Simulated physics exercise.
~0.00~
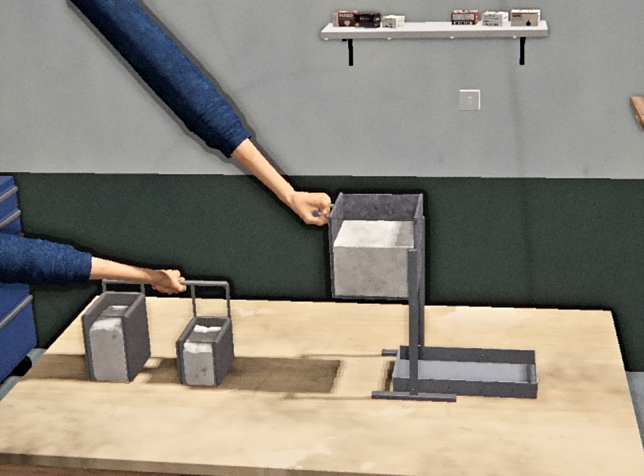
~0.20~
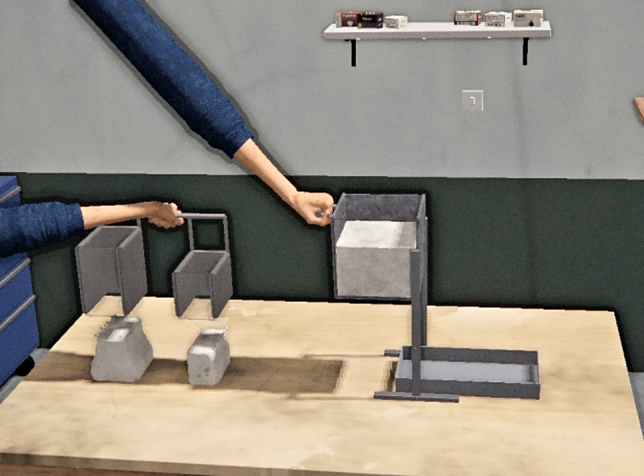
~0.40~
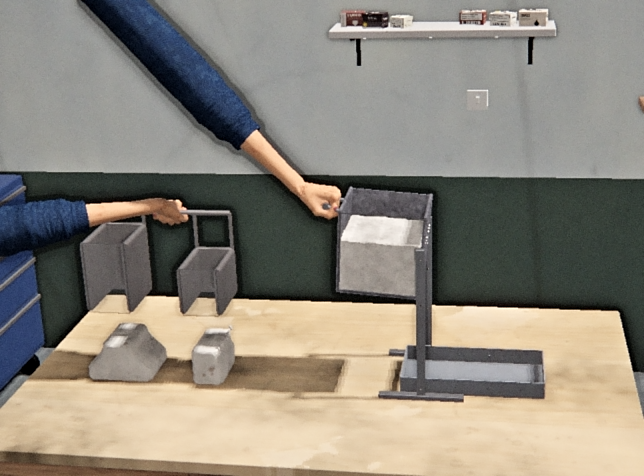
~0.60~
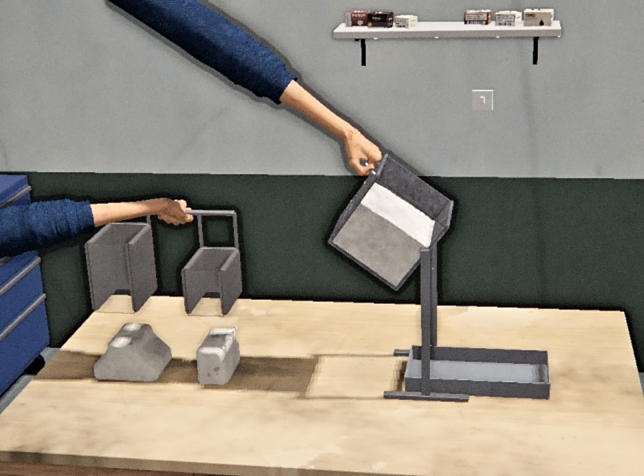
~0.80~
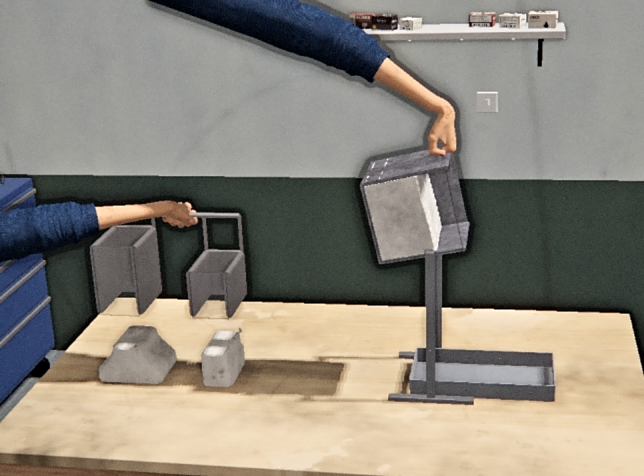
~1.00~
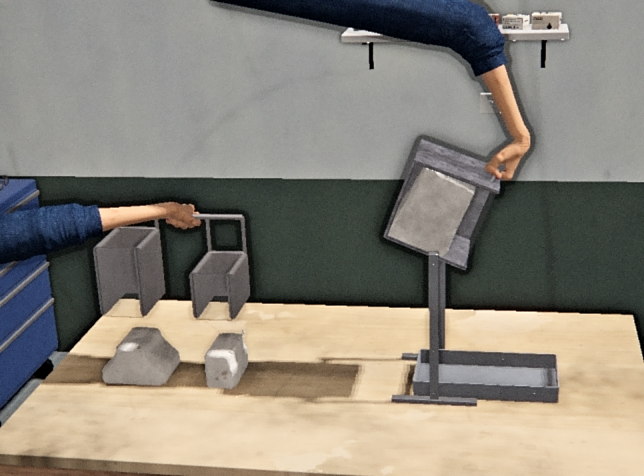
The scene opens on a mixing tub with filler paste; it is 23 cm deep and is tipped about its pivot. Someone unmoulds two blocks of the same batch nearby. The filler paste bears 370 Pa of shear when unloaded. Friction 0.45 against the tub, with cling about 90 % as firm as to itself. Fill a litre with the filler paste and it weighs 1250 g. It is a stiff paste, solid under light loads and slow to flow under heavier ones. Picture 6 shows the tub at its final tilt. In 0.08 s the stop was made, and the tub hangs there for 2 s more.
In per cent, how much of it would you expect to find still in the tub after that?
I would expect close to 0 per cent.
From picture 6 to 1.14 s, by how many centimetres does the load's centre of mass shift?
Some 10 cm.
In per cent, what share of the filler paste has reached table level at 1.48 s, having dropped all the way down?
At that moment, near 65 % is down.
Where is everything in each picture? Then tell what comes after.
In the first frame, handle-side rim at (332, 218), tilt 0 degrees; top of the filler paste at (406, 247); blocks stand 18 cm, 11 cm (left to right).
In the second frame, handle-side rim at (334, 218), tilt 0 degrees; top of the filler paste at (408, 247); blocks stand 14 cm, 11 cm (left to right).
In the third frame, handle-side rim at (342, 212), tilt 4 degrees; top of the filler paste at (346, 241); blocks stand 12 cm, 11 cm (left to right).
In the fourth frame, handle-side rim at (379, 178), tilt 36 degrees; top of the filler paste at (364, 204); blocks stand 12 cm, 11 cm (left to right).
In the fifth frame, handle-side rim at (447, 170), tilt 78 degrees; top of the filler paste at (411, 178); blocks stand 12 cm, 11 cm (left to right).
In the sixth frame, handle-side rim at (497, 194), tilt 112 degrees; top of the filler paste at (426, 170); blocks stand 12 cm, 11 cm (left to right).
After 1.14 s, the tub is at 112 degrees and holds 75 %.
After 1.31 s, the tub is at 112 degrees and holds 31 %.
After 1.48 s, the tub is at 112 degrees and holds 21 %.
After 1.65 s, the tub is at 112 degrees and holds 13 %.
After 3.00 s, at the end, the tub is at 112 degrees and holds 0 %.
